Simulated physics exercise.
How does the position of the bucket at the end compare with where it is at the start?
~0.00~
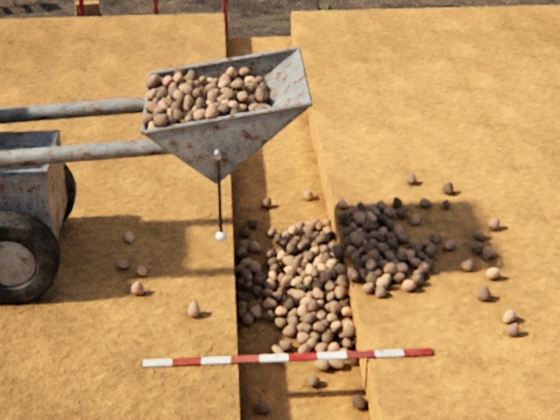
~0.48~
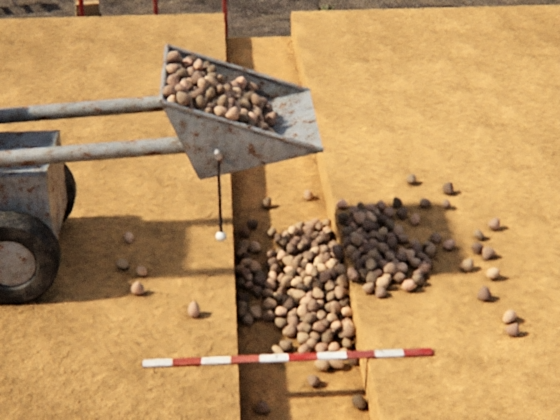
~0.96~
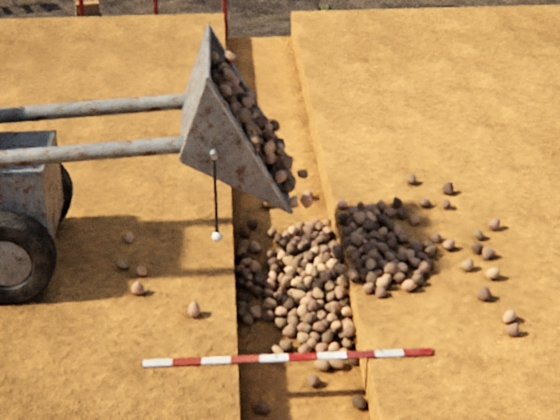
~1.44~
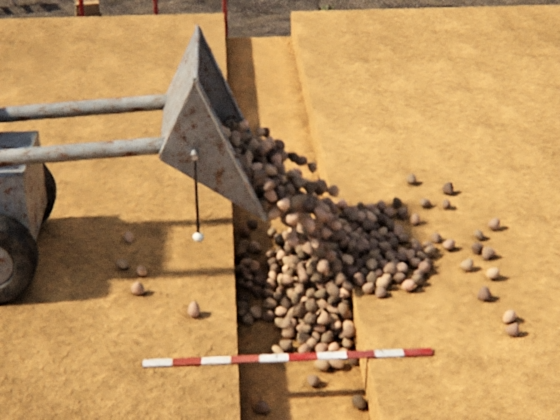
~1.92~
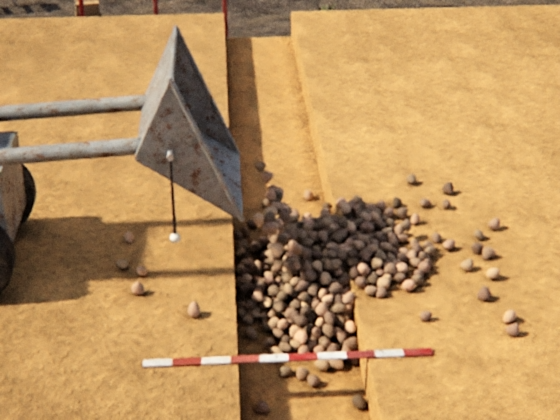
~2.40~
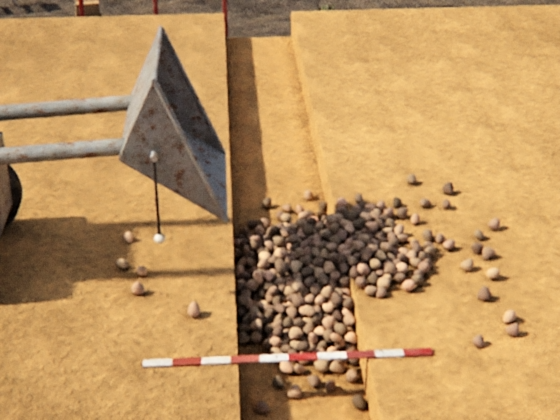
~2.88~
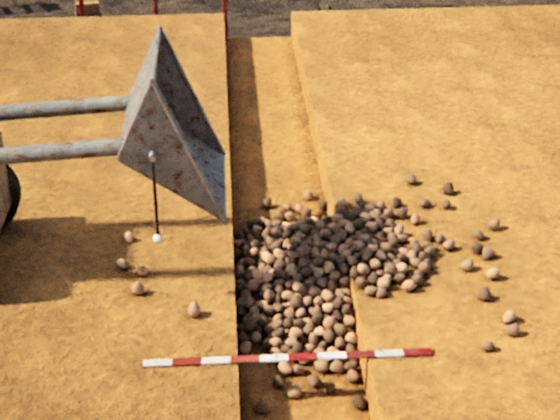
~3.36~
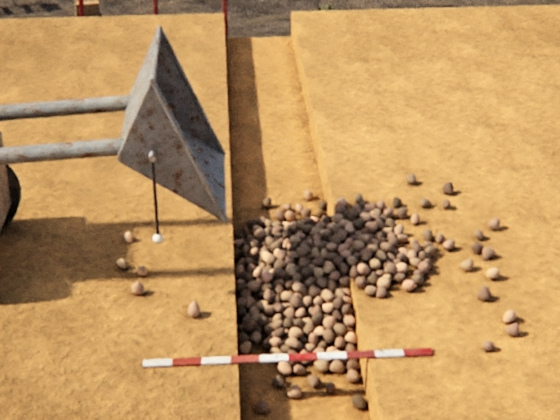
At the end the bucket is farther to the left, drawn back to the left side of the trench, whereas at the start it reaches out over the trench.
On sandy ground cut by a straight-sided trench, a loader at the left holds a grey metal bucket full of rounded stones above the gap, where an earlier heap already lies in the trench and over its right edge. The bucket tips forward to the right, and the stones slide toward its lowered lip. They pour out in a thick stream as the loader begins to back away to the left. The last stones drop onto the heap and a few roll outward. Finally the empty bucket hangs still, steeply tilted, beside a fuller trench.
